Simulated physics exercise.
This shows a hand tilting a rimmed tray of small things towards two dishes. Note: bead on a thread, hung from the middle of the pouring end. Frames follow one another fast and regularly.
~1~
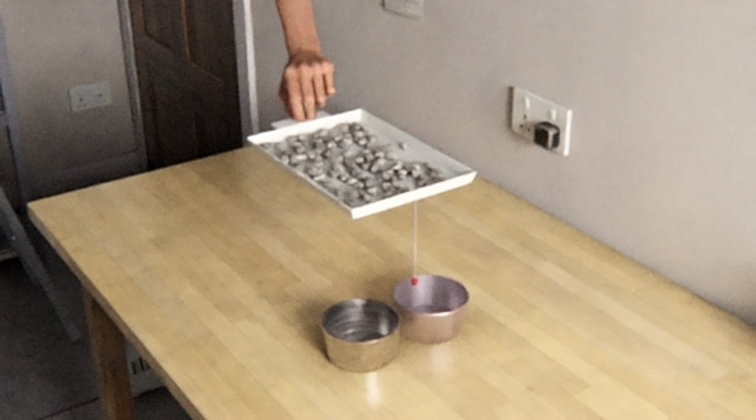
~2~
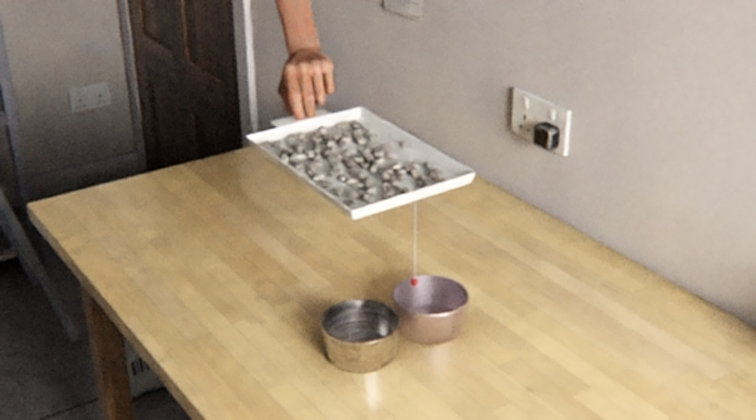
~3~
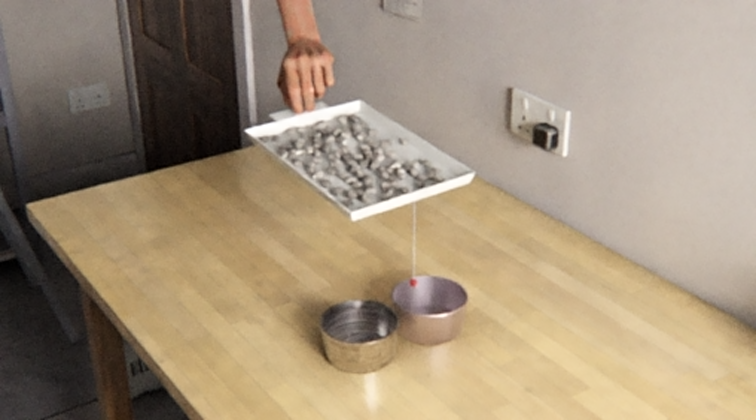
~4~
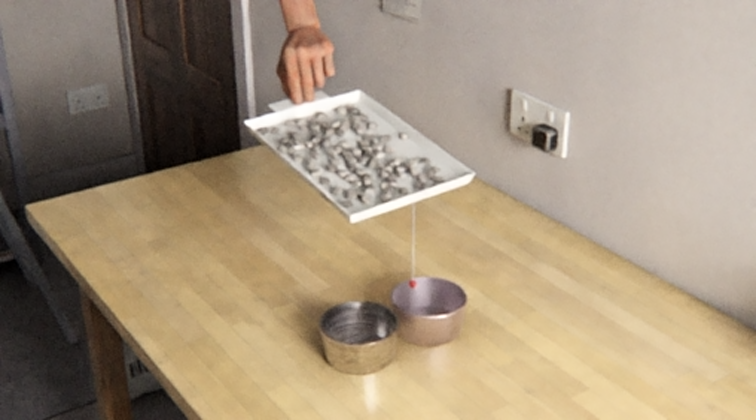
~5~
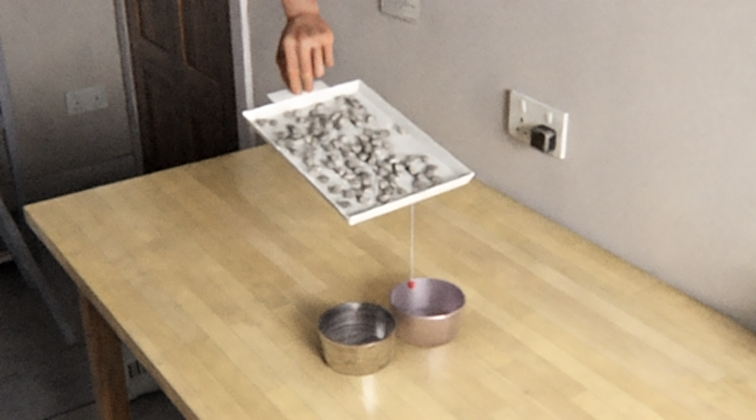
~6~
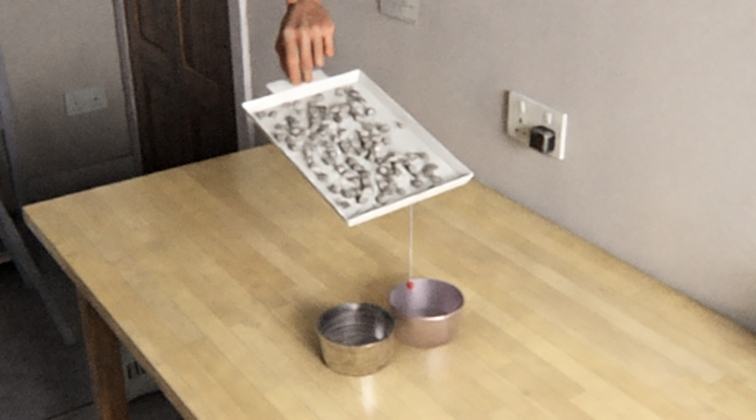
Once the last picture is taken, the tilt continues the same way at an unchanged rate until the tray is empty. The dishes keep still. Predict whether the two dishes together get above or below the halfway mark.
Above.
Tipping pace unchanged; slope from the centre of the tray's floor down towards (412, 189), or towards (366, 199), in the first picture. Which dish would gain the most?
Rightward dish for the first, Leftward dish for the second.
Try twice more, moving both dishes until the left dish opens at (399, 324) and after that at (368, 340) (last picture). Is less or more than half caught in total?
Well, a majority share the first time and a majority share the next.
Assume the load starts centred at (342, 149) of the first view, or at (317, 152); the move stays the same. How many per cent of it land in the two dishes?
Near 70 per cent and near 50 per cent.
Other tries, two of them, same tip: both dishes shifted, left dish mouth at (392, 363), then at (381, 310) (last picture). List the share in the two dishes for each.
Roughly 10 % and 30 %.
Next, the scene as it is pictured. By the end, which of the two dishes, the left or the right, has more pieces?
That would be the left of the two, then.
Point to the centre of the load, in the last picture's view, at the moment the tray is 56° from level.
Roughly at (379, 193).
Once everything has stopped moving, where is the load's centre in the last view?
(376, 348).
Just after the last frame, tray tipped steeply; almost all on the tray; just a few in the air.
A moment on, tray tipped right over; roughly a quarter on the tray; roughly a third in the left dish; about a tenth in the right dish; roughly a quarter outside both; roughly a quarter in the air.
Further on, tray tipped past a quarter turn; roughly half in the left dish; roughly a quarter in the right dish; roughly a quarter outside both.
When it is over, tray tipped past a quarter turn; roughly half in the left dish; roughly a quarter in the right dish; roughly a quarter outside both.
